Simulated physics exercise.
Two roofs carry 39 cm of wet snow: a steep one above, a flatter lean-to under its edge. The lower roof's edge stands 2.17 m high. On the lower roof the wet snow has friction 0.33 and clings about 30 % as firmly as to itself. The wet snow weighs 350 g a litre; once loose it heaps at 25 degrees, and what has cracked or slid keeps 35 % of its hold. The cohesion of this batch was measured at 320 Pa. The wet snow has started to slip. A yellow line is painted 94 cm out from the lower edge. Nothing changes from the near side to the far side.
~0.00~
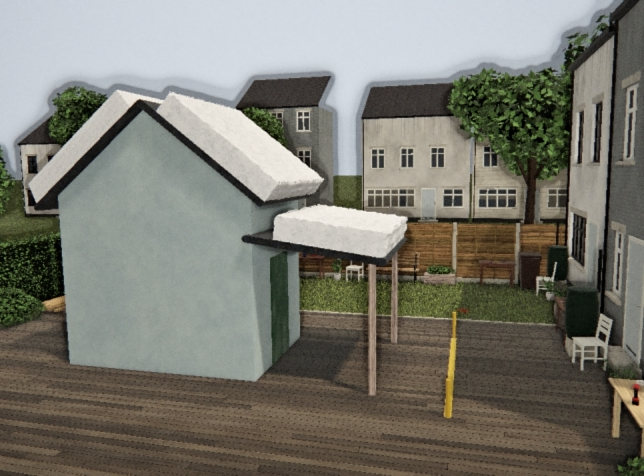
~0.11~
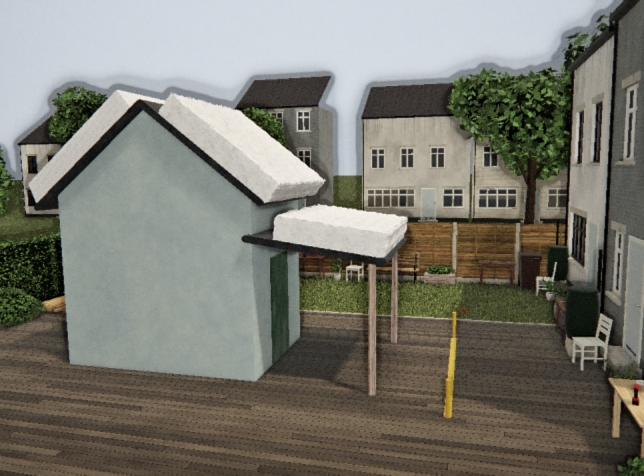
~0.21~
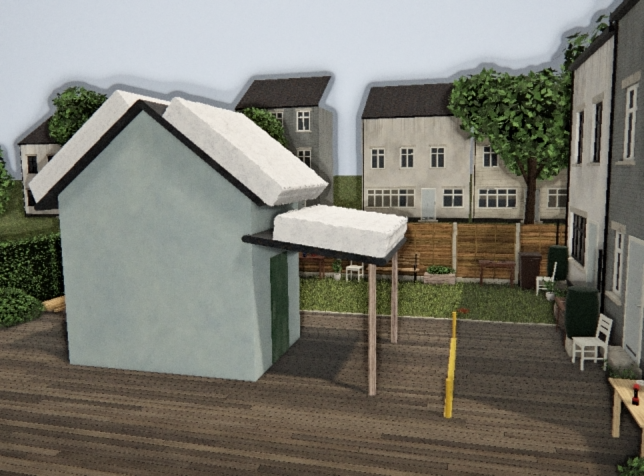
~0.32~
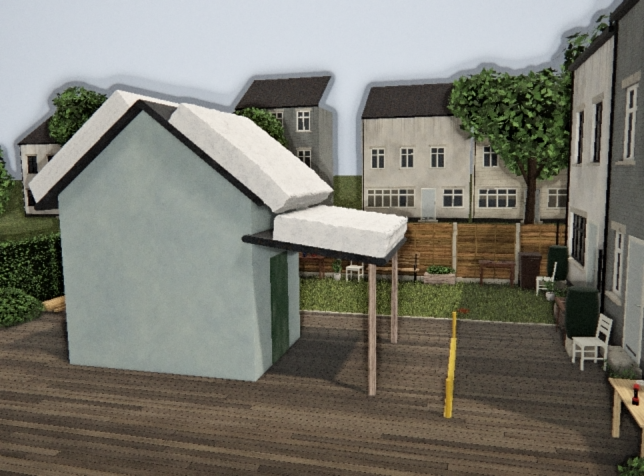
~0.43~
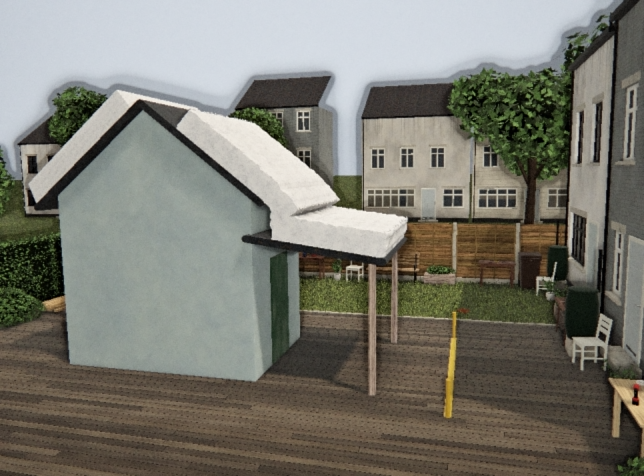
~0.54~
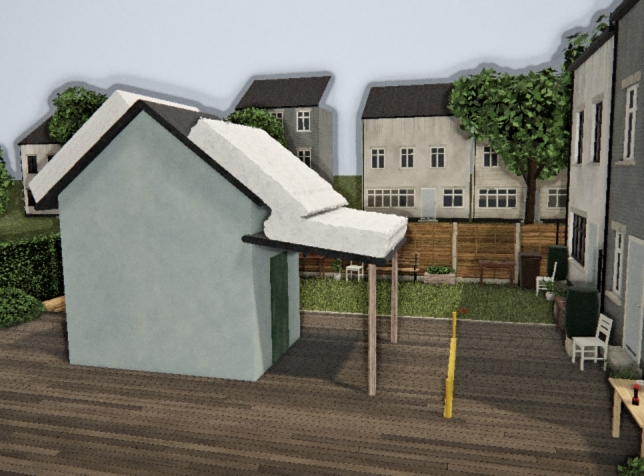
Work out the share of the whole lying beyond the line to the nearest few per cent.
Expect roughly 27 %.
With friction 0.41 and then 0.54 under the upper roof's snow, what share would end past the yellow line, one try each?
In turn about 12 %, 2 %.
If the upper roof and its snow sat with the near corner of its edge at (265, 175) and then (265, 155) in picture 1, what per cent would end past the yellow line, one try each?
In that order: 45 %, 50 %.
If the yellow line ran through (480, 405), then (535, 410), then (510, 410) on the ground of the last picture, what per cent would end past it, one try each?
In that order: 18 %, 7 %, 12 %.
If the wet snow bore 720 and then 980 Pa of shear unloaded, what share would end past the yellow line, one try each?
In that order: 10 %, 1 %.
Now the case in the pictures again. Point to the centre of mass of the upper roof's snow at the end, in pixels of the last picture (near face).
Near (371, 282).
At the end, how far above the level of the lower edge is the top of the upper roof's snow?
About 0.7 m.
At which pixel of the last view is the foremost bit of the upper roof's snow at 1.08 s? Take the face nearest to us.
Near (375, 220).
By 1.08 s, none is below the lower edge and 0 % is past the line.
By 1.72 s, 24 % is below the lower edge and 7 % is past the line.
By 2.36 s, 44 % is below the lower edge and 25 % is past the line.
By 3.00 s, 47 % is below the lower edge and 27 % is past the line.
By 3.70 s, at the end, 47 % is below the lower edge and 27 % is past the line.
